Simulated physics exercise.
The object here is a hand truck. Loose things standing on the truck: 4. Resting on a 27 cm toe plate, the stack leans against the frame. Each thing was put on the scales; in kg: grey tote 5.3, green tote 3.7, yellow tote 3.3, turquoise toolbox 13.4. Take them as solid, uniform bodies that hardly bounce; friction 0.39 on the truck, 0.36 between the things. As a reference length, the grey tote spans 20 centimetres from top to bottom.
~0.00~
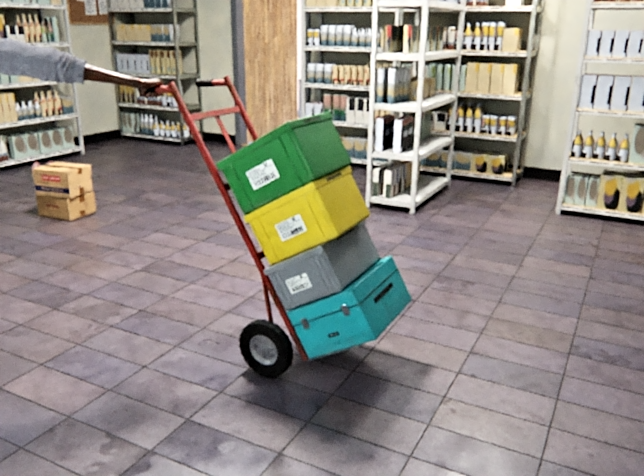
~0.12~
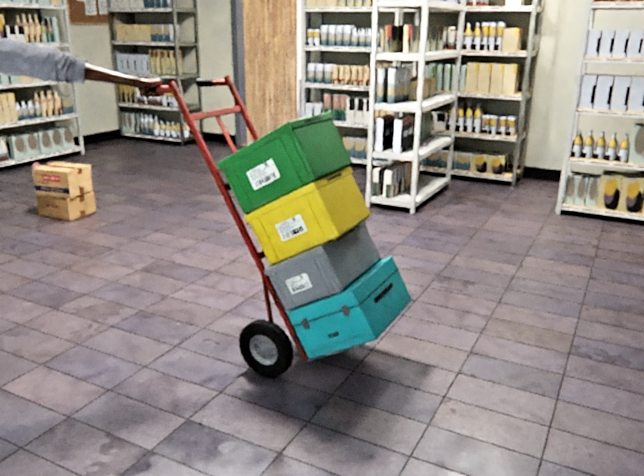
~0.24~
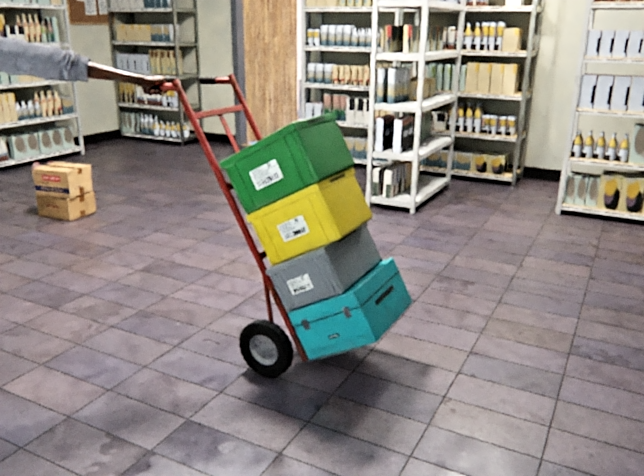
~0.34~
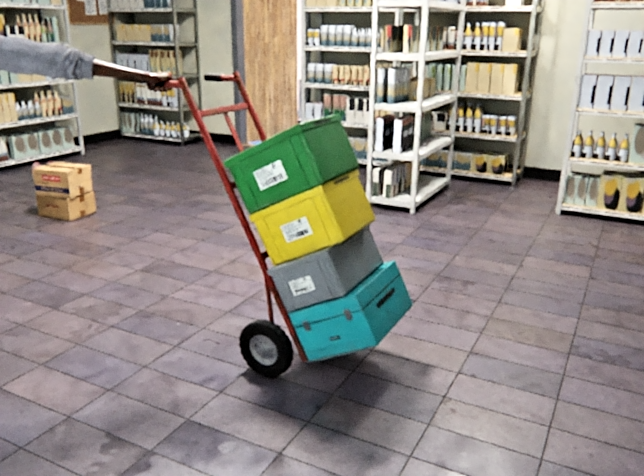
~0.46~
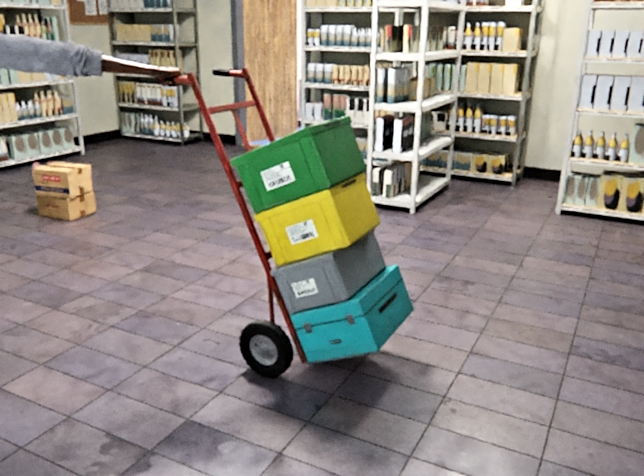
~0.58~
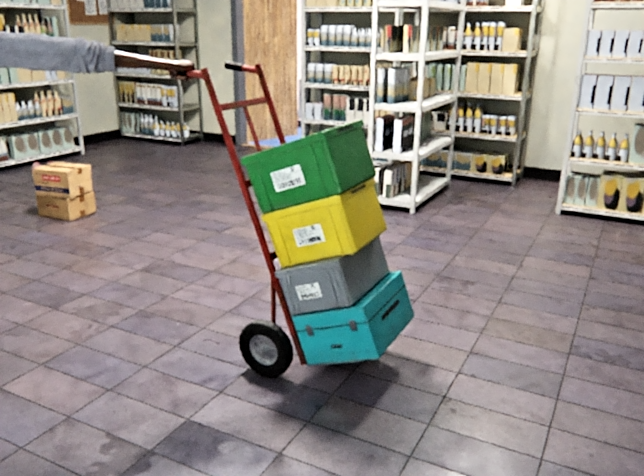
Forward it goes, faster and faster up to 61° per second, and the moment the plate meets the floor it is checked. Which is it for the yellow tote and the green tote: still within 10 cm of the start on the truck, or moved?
On the truck the yellow tote stays where it was and the green tote stays where it was.
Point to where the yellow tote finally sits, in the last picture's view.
The resting point is around (365, 249).
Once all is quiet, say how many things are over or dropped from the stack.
Count: 0.
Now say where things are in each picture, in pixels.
In the first frame, 30° short of upright; yellow tote (309, 216); green tote (287, 163).
In the second frame, 30° short of upright; grey tote (325, 264); turquoise toolbox (352, 306).
In the third frame, 29° short of upright; grey tote (327, 265); turquoise toolbox (352, 307).
In the fourth frame, 27° short of upright; grey tote (328, 266); turquoise toolbox (353, 309).
In the fifth frame, 24° short of upright; grey tote (332, 269); turquoise toolbox (354, 312).
In the sixth frame, 21° short of upright; yellow tote (327, 223); green tote (311, 167).
After 0.78 s, 13° short of upright.
After 0.88 s, 8° short of upright.
After 1.08 s, truck upright; green tote slid 3 cm near (374, 194).
After 1.18 s, truck upright; green tote slid 4 cm near (378, 194).
At rest (1.7 s), all 4 in place, give or take 10 cm. In the last view, yellow tote near (365, 249), green tote near (378, 194).
